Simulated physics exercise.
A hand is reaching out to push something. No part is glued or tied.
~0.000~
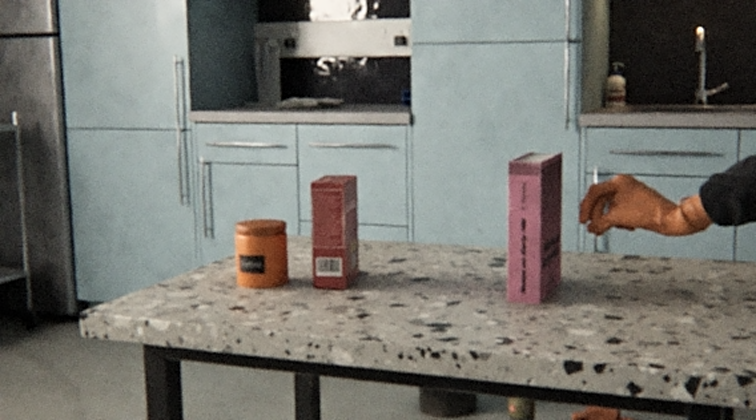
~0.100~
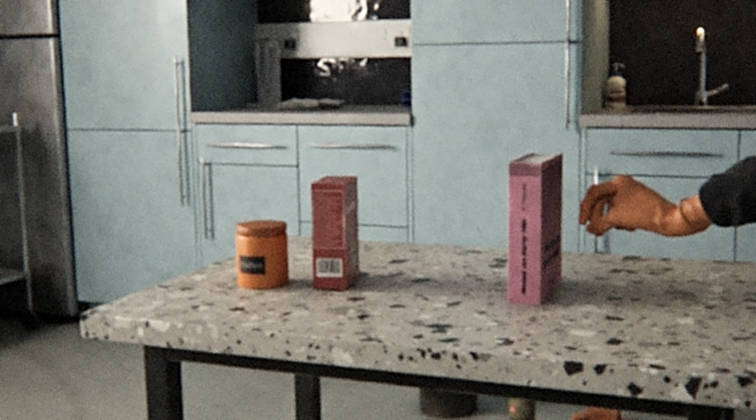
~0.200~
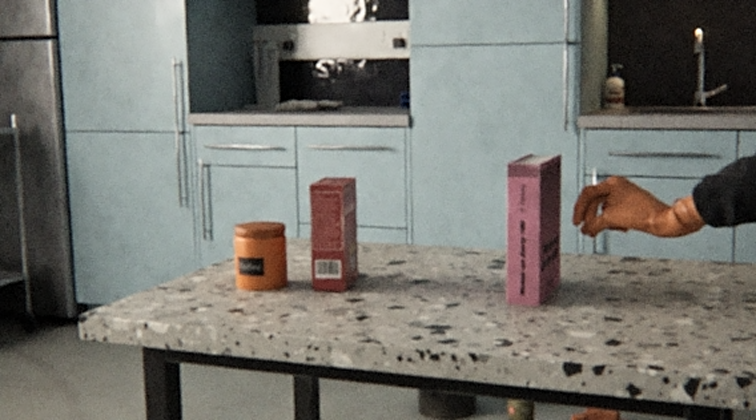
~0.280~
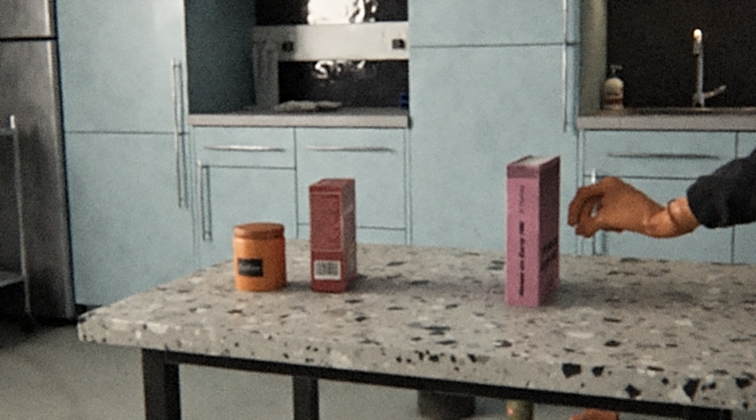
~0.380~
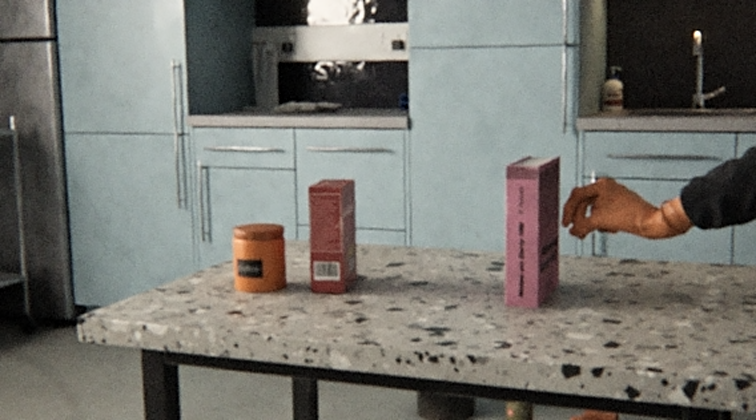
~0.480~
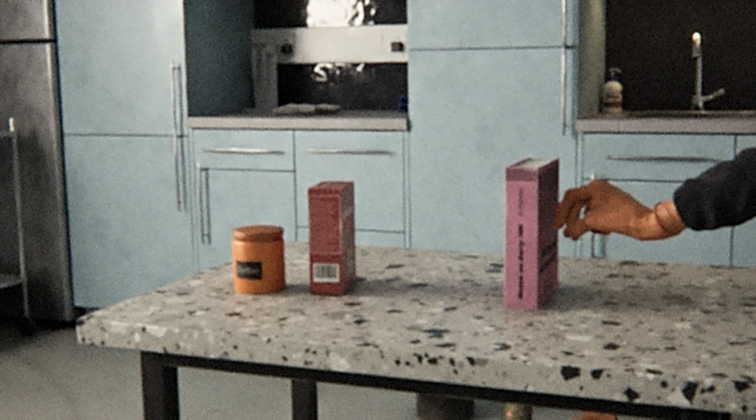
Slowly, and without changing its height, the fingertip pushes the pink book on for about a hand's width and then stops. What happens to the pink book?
It tilts past its balance point.
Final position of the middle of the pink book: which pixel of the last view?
It winds up at roughly (445, 276).
By 0.98 s, pink book tilted by 14° near (516, 227).
By 1.28 s, pink book tilted by 51° near (475, 240).
By 1.38 s, pink book on its side near (448, 279).
By 1.58 s, pink book on its side near (445, 275).
When it is over (2.8 s), lying over on the table, pink book. End places, in pixels of the last picture, pink book near (445, 275).
